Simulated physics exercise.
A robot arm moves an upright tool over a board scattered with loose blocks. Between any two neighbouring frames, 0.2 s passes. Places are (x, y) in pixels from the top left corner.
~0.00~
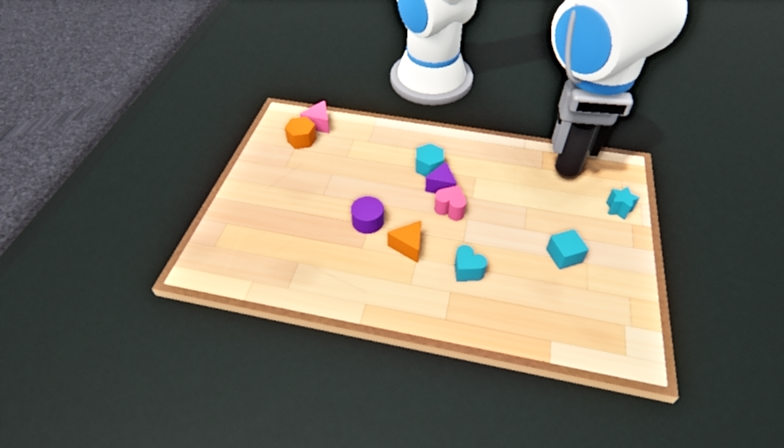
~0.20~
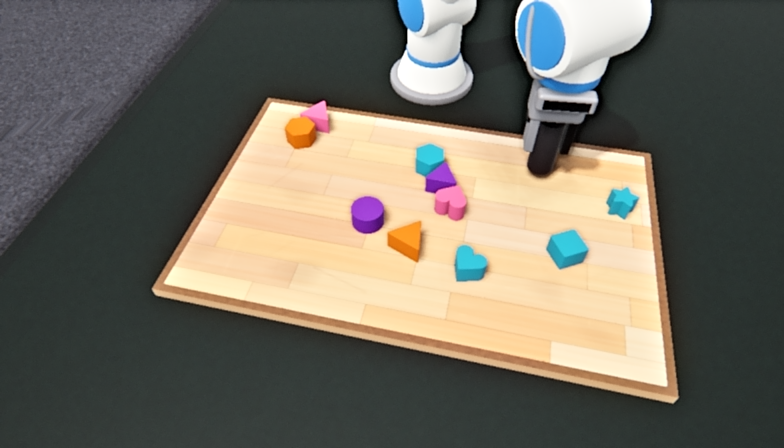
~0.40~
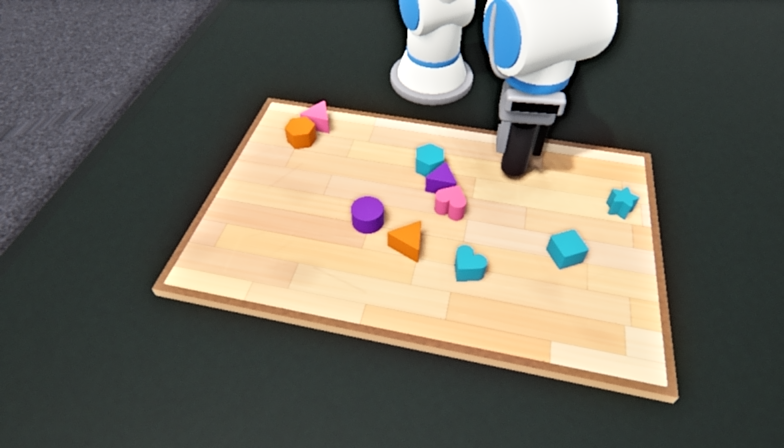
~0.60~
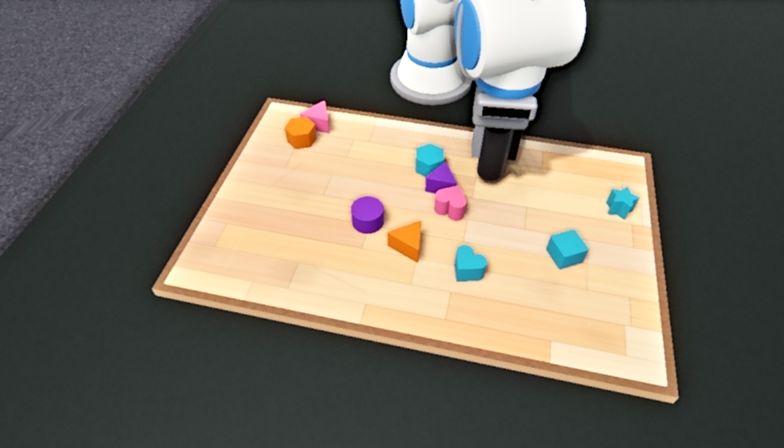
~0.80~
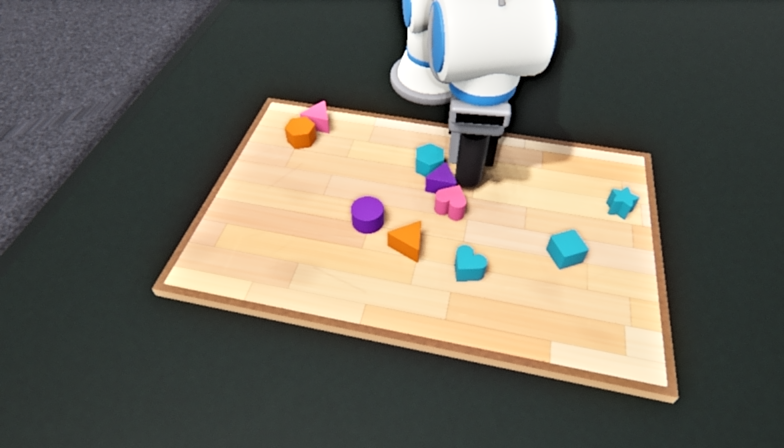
A white and blue robot arm holding a dark upright tool glides left along the far side of a wooden board scattered with colourful blocks. It then edges slightly toward the viewer, coming close beside the purple triangular piece and the pink heart block, while all the blocks stay still.
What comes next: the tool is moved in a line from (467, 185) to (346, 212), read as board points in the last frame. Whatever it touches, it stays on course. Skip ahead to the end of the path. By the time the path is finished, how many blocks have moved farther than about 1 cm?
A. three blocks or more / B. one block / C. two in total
The answer is C.
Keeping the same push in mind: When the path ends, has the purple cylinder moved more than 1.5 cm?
The answer is yes.
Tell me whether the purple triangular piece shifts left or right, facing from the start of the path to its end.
That's a shift to the right.
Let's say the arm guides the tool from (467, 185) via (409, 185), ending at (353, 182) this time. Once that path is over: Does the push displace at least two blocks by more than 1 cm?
I expect not.
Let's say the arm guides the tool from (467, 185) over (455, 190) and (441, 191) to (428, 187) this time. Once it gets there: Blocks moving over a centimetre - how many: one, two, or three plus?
There will be one block displaced.
What follows on the original path. One third of the way, tool (428, 186); purple triangular piece (405, 178), turned 25° clockwise.
Two thirds of the way, tool (387, 195); purple triangular piece (366, 180), turned 50° clockwise.
At the end, tool (345, 205); purple cylinder (349, 221); purple triangular piece (353, 178), turned 85° clockwise; pink heart block in place.
